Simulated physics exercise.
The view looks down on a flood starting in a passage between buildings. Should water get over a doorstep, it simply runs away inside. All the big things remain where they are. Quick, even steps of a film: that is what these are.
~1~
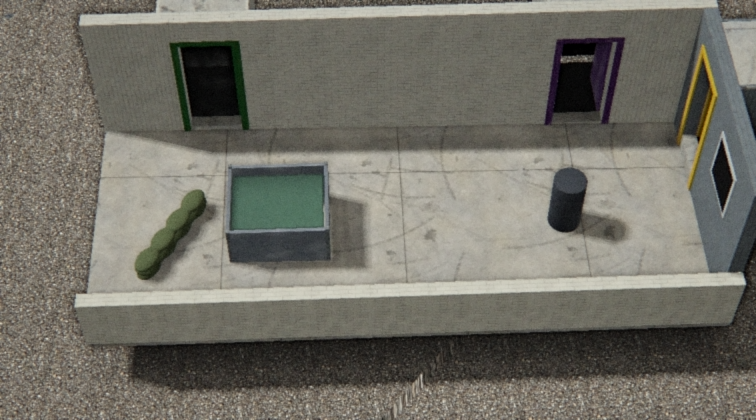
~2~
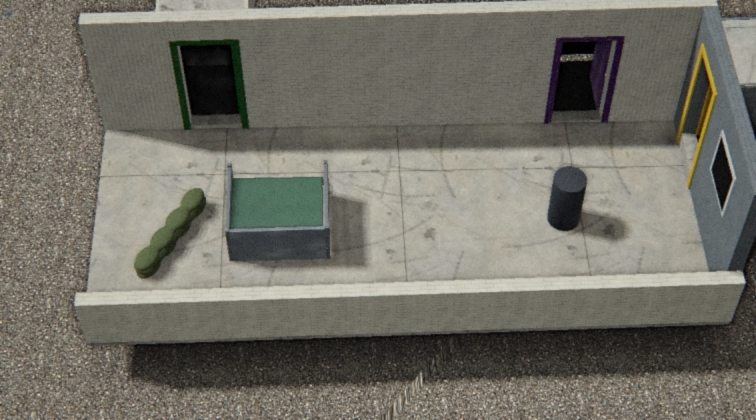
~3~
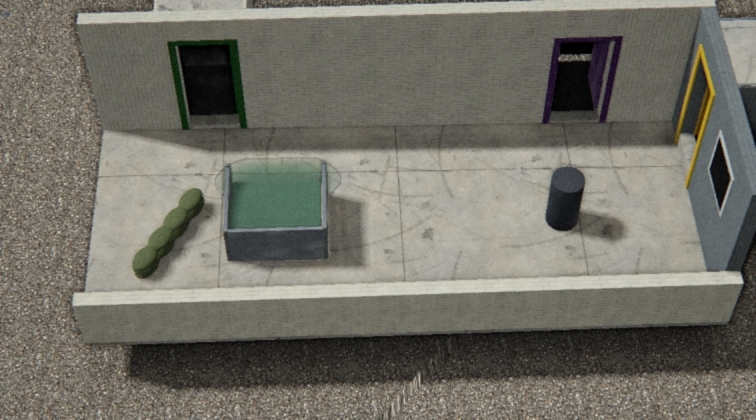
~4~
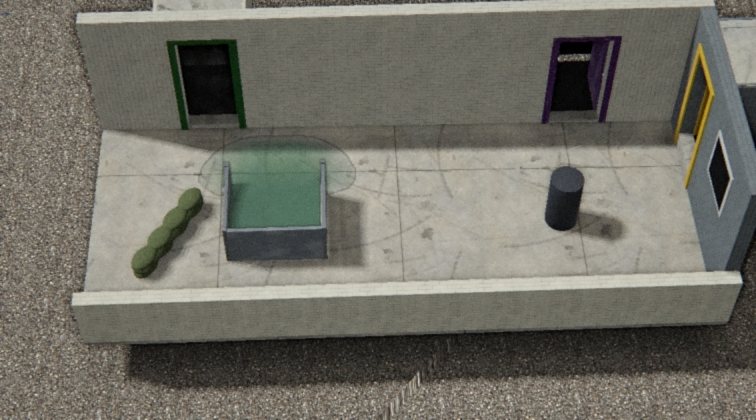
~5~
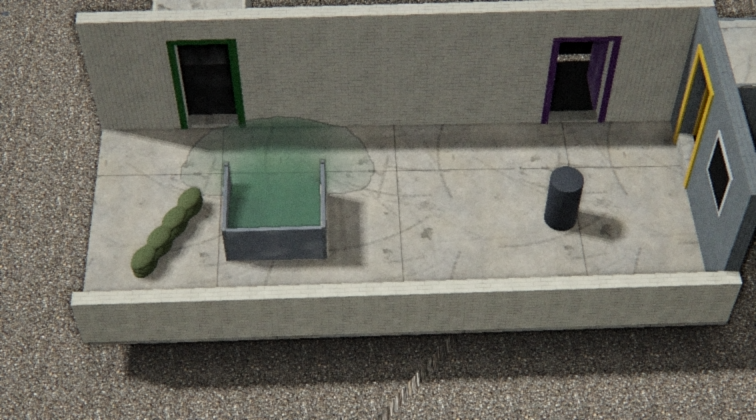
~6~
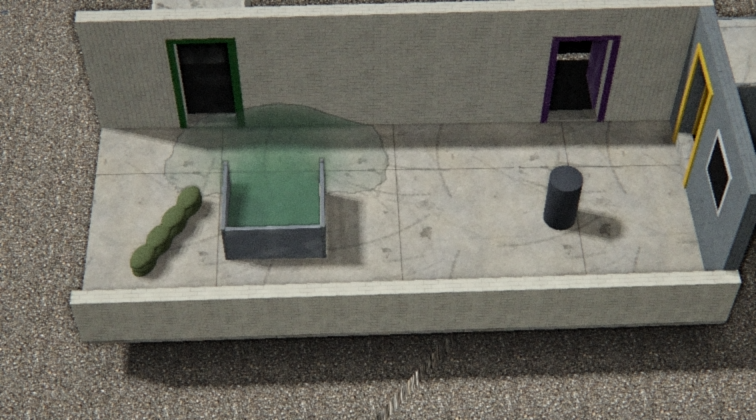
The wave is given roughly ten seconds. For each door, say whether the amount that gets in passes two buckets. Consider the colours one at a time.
Yellow door: No, green door: Yes, purple door: No.
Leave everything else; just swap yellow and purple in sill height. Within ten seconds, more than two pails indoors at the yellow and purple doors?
After the swap, the yellow door overshoots and the purple door falls short.
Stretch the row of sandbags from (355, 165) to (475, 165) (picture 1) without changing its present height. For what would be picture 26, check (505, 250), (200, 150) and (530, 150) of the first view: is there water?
First spot stays unwetted, second gets soaked, third gets soaked.
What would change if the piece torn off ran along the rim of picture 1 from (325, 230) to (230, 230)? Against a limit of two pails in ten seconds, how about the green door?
Result: Green door remains beneath it.
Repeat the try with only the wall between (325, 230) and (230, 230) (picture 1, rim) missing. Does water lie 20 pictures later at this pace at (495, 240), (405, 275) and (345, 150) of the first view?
First soaked, second soaked, third unwetted.
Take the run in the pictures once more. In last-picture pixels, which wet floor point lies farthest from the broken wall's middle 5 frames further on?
My estimate: Roughly (473, 127).
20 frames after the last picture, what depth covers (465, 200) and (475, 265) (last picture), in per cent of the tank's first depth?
First 4 %, then 0 %.
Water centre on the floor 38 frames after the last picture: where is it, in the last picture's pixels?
Centre point: Around (472, 196).
A moment on, water covers 15 % of the floor; the yellow door not reached, the green door over two buckets in, the purple door not reached.
Next, water covers 30 % of the floor; the yellow door not reached, the green door far over two buckets in, the purple door wet at the sill, nothing in.
Then, water covers 55 % of the floor; the yellow door wet at the sill, nothing in, the green door far over two buckets in, the purple door wet at the sill, nothing in.
Later, water covers 65 % of the floor; the yellow door wet at the sill, nothing in, the green door far over two buckets in, the purple door wet at the sill, nothing in.
In the end, water covers 55 % of the floor; the yellow door wet at the sill, nothing in, the green door far over two buckets in, the purple door under two buckets in.
